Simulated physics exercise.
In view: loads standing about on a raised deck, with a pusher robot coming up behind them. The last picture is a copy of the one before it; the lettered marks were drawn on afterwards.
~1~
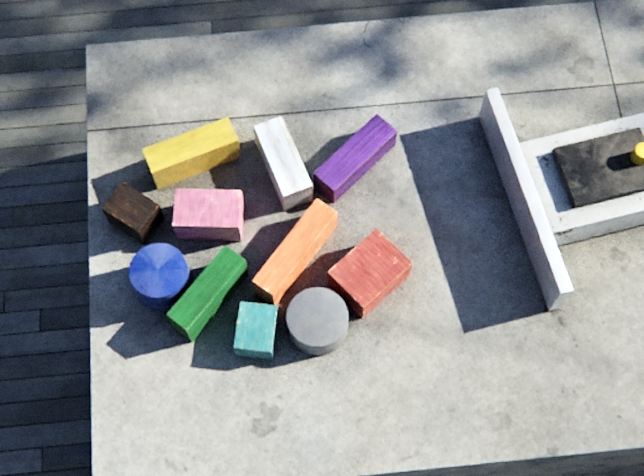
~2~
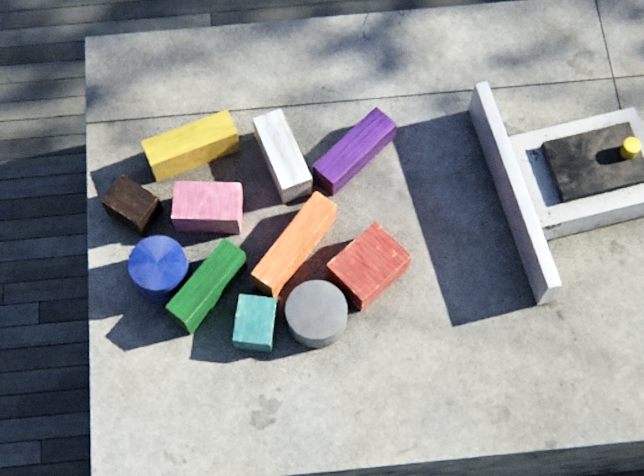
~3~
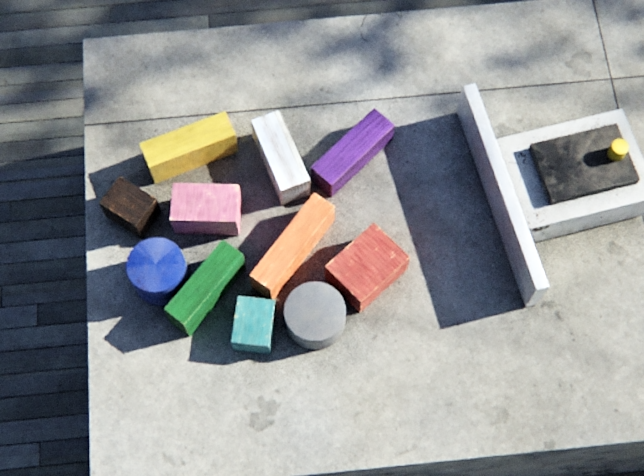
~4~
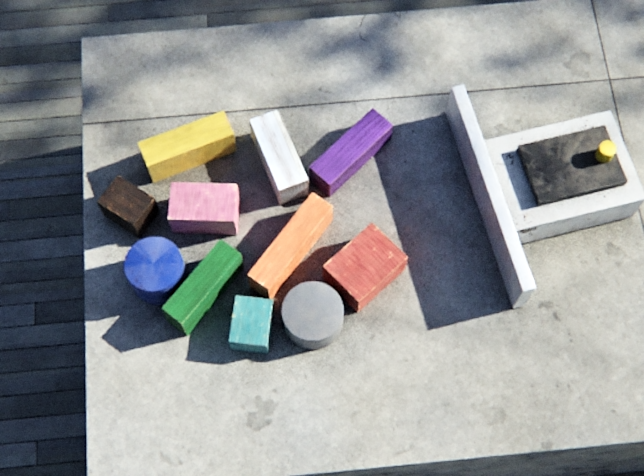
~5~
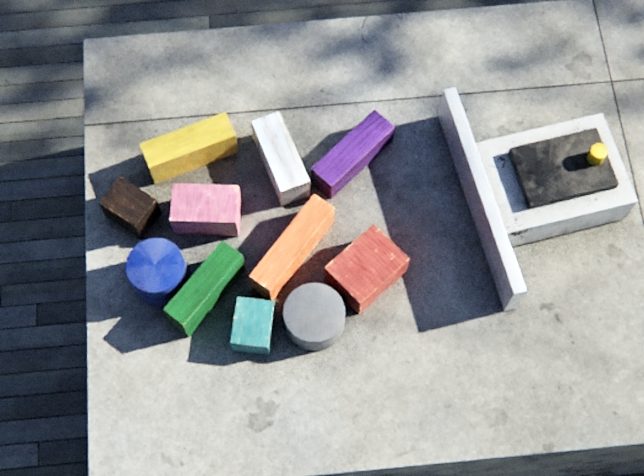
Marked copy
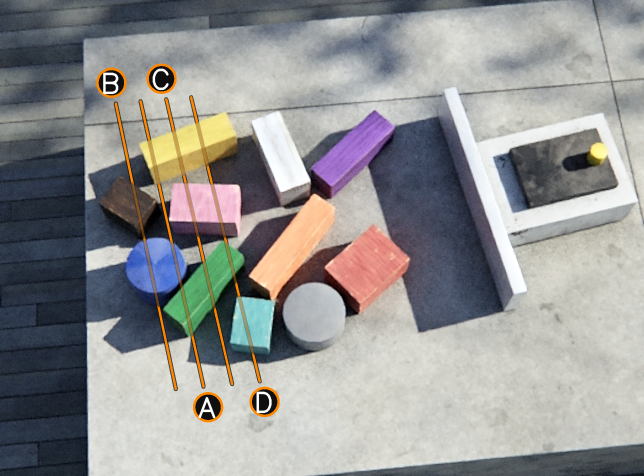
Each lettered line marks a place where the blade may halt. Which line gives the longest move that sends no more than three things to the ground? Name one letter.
No fourth one falls up to C.
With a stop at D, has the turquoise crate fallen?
No.
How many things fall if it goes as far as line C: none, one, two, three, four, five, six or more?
Three.
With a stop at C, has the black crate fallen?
Yes.
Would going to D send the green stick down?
No.
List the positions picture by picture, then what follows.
In the first frame, turquoise crate (257, 330); yellow bar (193, 153); red crate (370, 273).
In the second frame, robot (590, 163); pink crate (208, 208).
In the third frame, robot (577, 165); purple stick (353, 152).
In the fourth frame, robot (565, 166); white stick (279, 157).
In the fifth frame, robot (556, 169); orange bar (293, 248); grey canister (314, 317); turquoise crate (253, 326).
On the marked copy, A at (170, 236); B at (144, 238); C at (197, 234); D at (223, 231).
Following C. Soon after the start, robot (455, 178); grey canister (307, 321); white stick (273, 163).
Later, robot (351, 187); black crate (114, 212); blue canister (128, 270).
In the end, robot (273, 193); blue canister over the edge; yellow bar over the edge; three fallen.
As for the rest, A drops five; B drops six; D is within the limit but short.
